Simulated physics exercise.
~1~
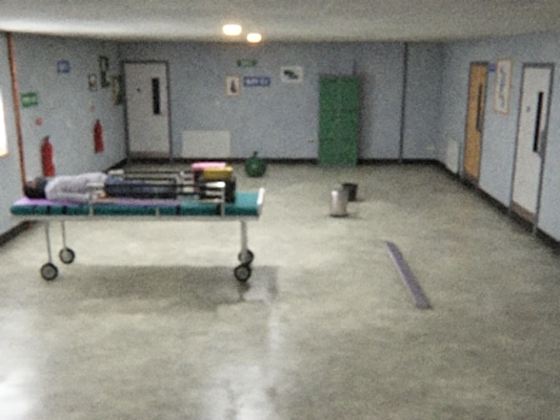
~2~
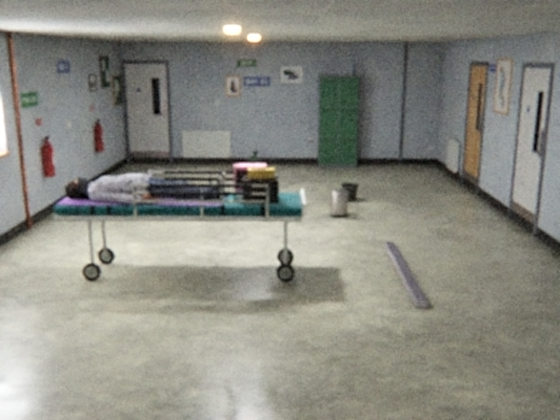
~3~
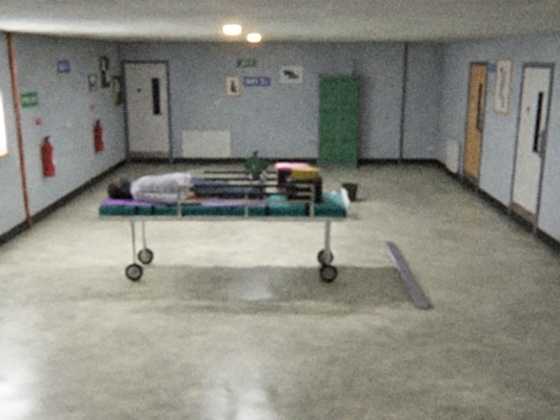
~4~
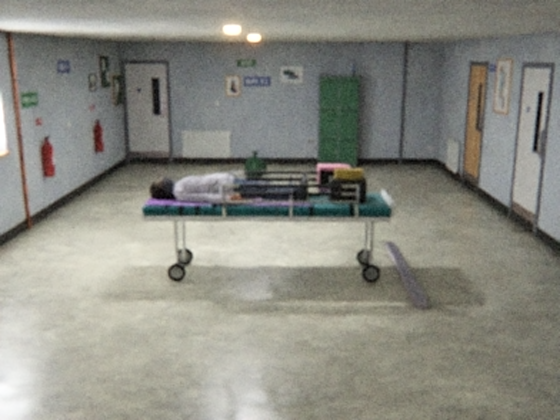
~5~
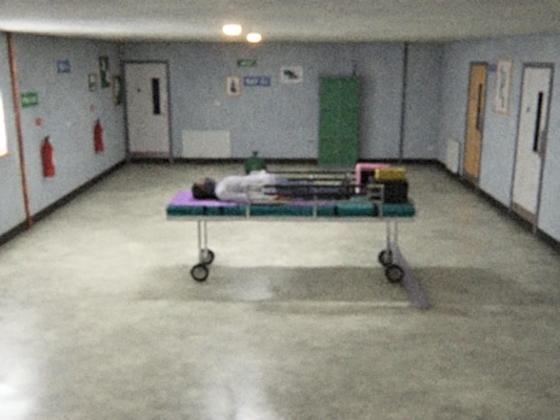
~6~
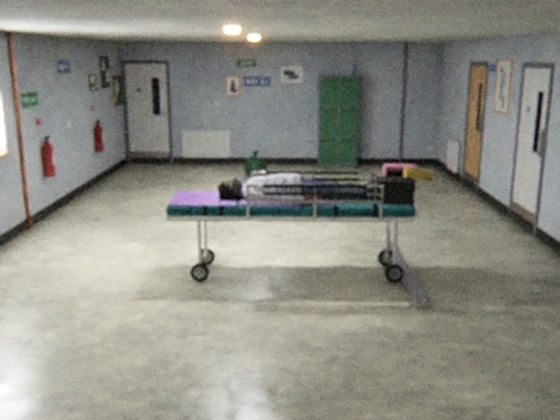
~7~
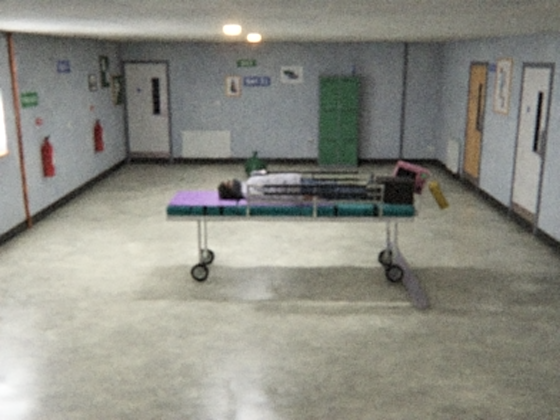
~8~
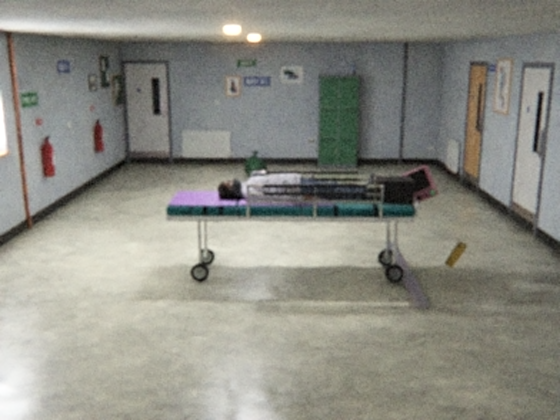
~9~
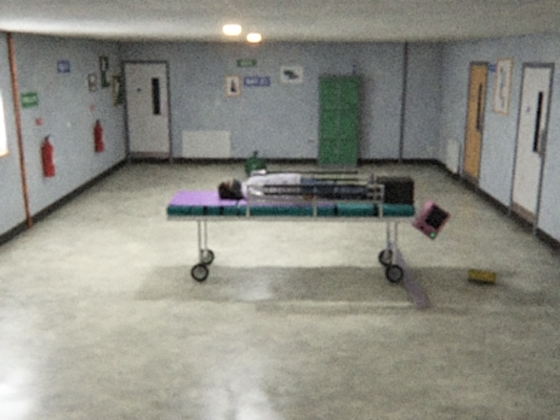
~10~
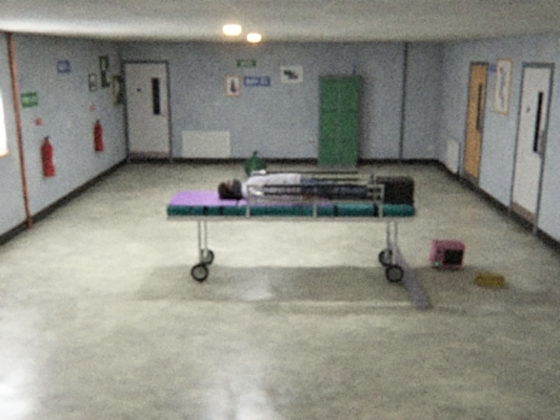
At the start, a trolley with a person lying along it stands at the left of a blue-walled room, with a pink monitor, a yellow box and a black bag at its right end. The trolley rolls right across the grey floor, then stops abruptly near the middle. The person slides a little towards the right end, while the pink and yellow items slide past the edge. The yellow box tumbles to the floor first, and the monitor tips over and drops after it. Both end up on the floor to the right, while the person and black bag remain aboard.
